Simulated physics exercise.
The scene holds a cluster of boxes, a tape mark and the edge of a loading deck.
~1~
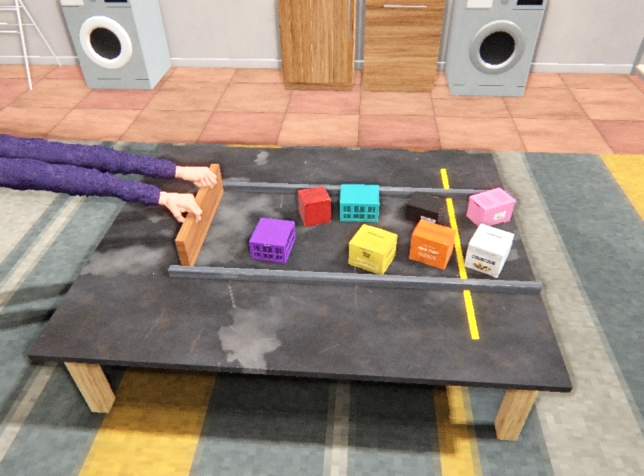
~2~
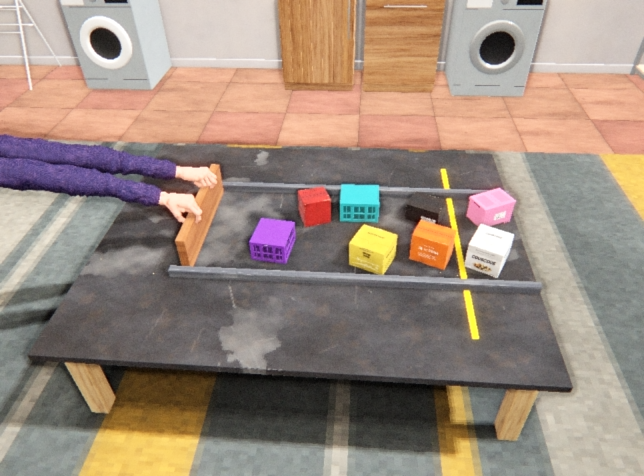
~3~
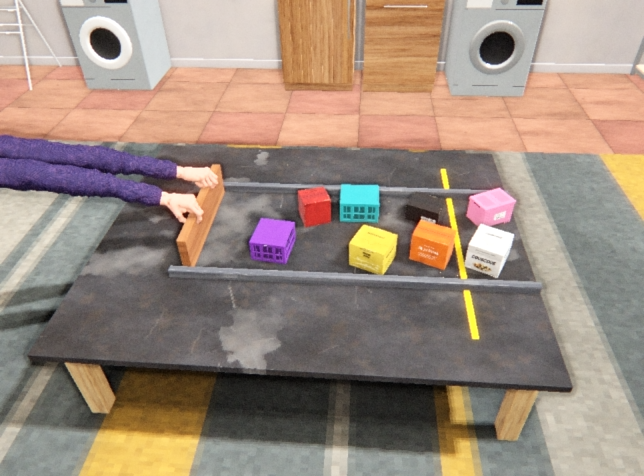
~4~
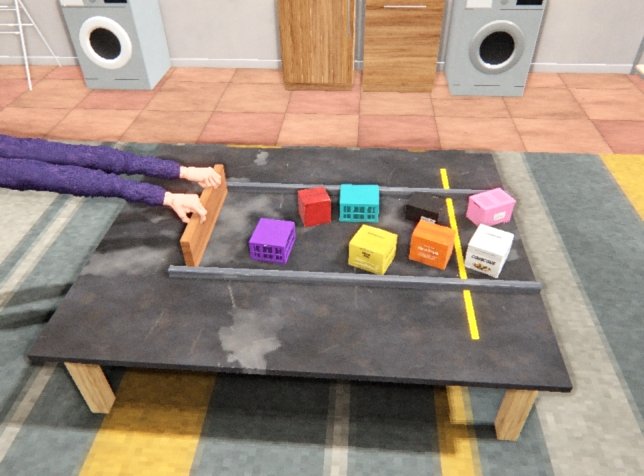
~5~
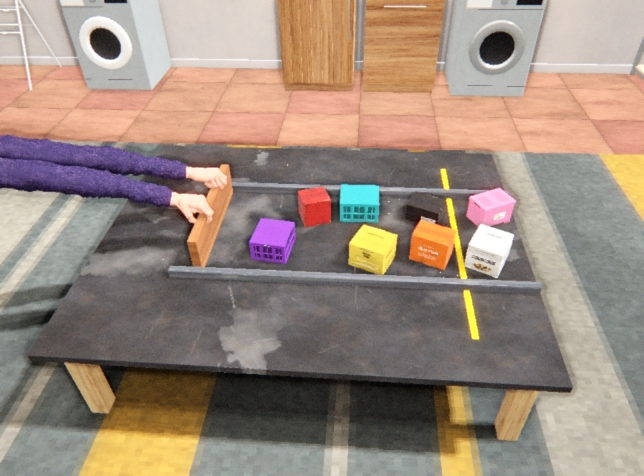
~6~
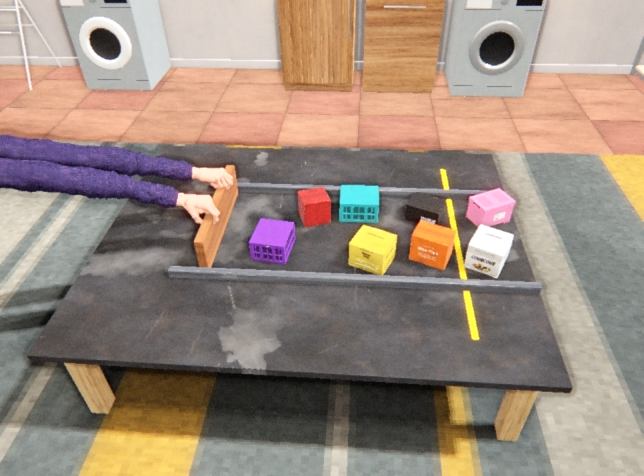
In a room with washing machines along the back wall, two purple-sleeved arms hold a wooden plank at the left of a low dark table scattered with colourful boxes. The plank stays still at first, then the hands slide it slightly right toward the purple crate, without touching the boxes, which remain in place.
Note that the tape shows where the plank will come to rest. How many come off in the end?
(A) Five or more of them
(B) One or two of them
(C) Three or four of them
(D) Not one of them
C.
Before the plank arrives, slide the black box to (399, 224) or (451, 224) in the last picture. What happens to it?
Result, in order: It is safe; it is safe.
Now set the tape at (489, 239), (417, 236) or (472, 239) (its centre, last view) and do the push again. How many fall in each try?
Counts per try, in order: 5 / 1 / 5.
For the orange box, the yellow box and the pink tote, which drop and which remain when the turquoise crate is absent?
So the orange box falls off, the yellow box remains, the pink tote falls off.
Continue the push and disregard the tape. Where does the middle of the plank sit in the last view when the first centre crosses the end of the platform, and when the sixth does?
Earlier crossing: About (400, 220); later crossing: About (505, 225).
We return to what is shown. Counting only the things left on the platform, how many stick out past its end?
Counting them gives 2.
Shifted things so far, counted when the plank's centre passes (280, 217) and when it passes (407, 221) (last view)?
At the first spot the count is 1, and at the second it is 8.
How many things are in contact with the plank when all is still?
So the total is 3.
A little later, none off yet; pink tote at rest near (490, 210); white box at rest near (489, 251); orange box at rest near (432, 245).
Next, none off yet; pink tote at rest near (490, 210); white box at rest near (489, 251); orange box shifted a little near (447, 244).
Later still, none off yet; pink tote shifted a little near (508, 212); white box tilted a little near (547, 253); orange box shifted well along near (508, 244).
When it is over, the number that fall off is three or four; down, orange box, white box and pink tote.
